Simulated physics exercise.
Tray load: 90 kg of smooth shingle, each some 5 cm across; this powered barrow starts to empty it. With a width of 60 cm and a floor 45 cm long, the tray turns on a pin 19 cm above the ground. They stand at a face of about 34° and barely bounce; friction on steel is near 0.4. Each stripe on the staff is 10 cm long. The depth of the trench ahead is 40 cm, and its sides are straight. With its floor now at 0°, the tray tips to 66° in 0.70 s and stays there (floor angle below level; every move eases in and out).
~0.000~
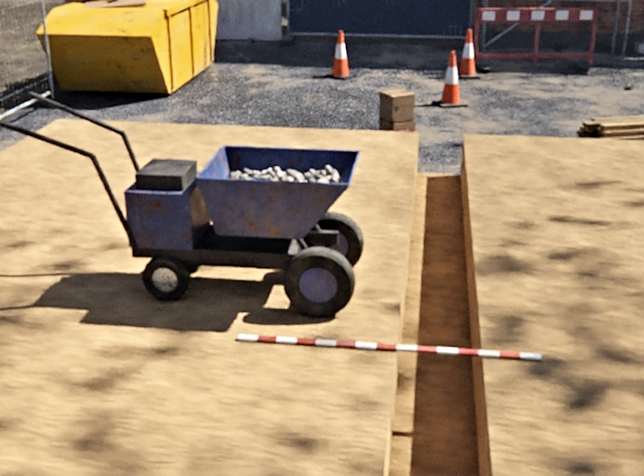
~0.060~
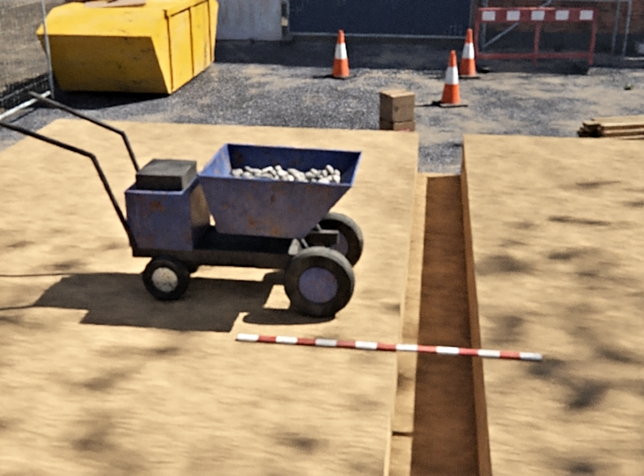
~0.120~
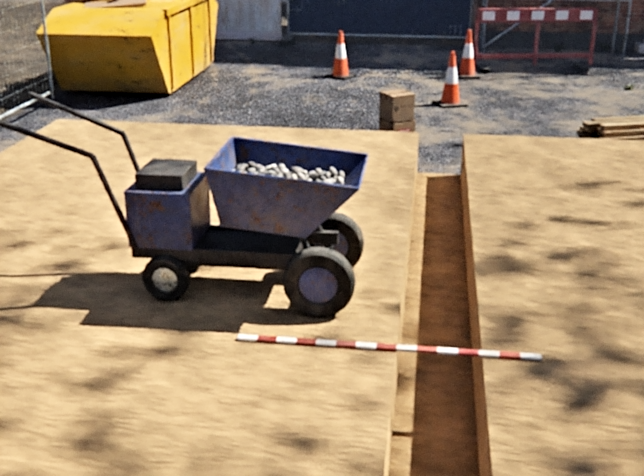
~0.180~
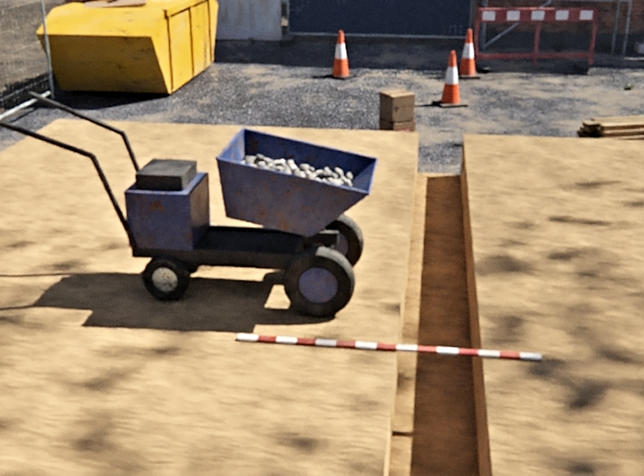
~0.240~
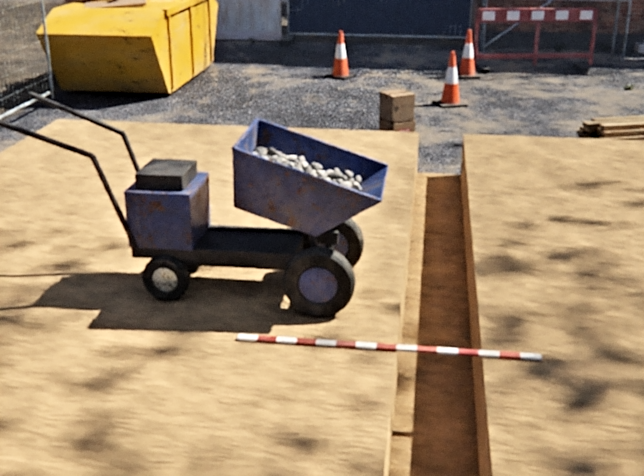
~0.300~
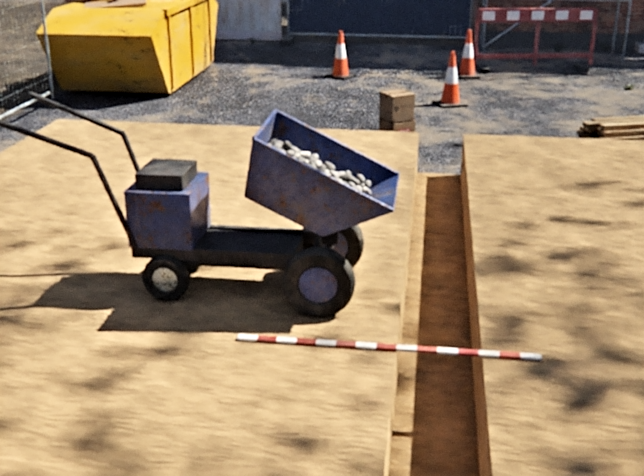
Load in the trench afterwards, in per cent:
63 %.
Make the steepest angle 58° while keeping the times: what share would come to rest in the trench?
With that change, near 50 per cent.
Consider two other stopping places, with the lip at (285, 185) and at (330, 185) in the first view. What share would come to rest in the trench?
First place roughly 90%, second roughly 80%.
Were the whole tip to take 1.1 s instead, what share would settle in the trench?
With that timing, about 75 per cent.
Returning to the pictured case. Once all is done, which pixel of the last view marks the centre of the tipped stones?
(463, 350).
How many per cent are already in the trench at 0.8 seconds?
At that moment: Approx. 15 %.
After 0.5 s the floor is at 55°; 100 % in the tray; the foremost stones are at (404, 228).
After 0.8 s the floor is at 66°; 83 % in the tray, 16 % in the trench, 1 % past the trench; the foremost stones are at (483, 288).
After 1.1 s the floor is at 66°; 32 % in the tray, 33 % in the trench, 36 % past the trench; the foremost stones are at (593, 308).
After 3.1 s the floor is at 66°; 0 % in the tray, 63 % in the trench, 37 % past the trench; the foremost stones are past the picture's edge.
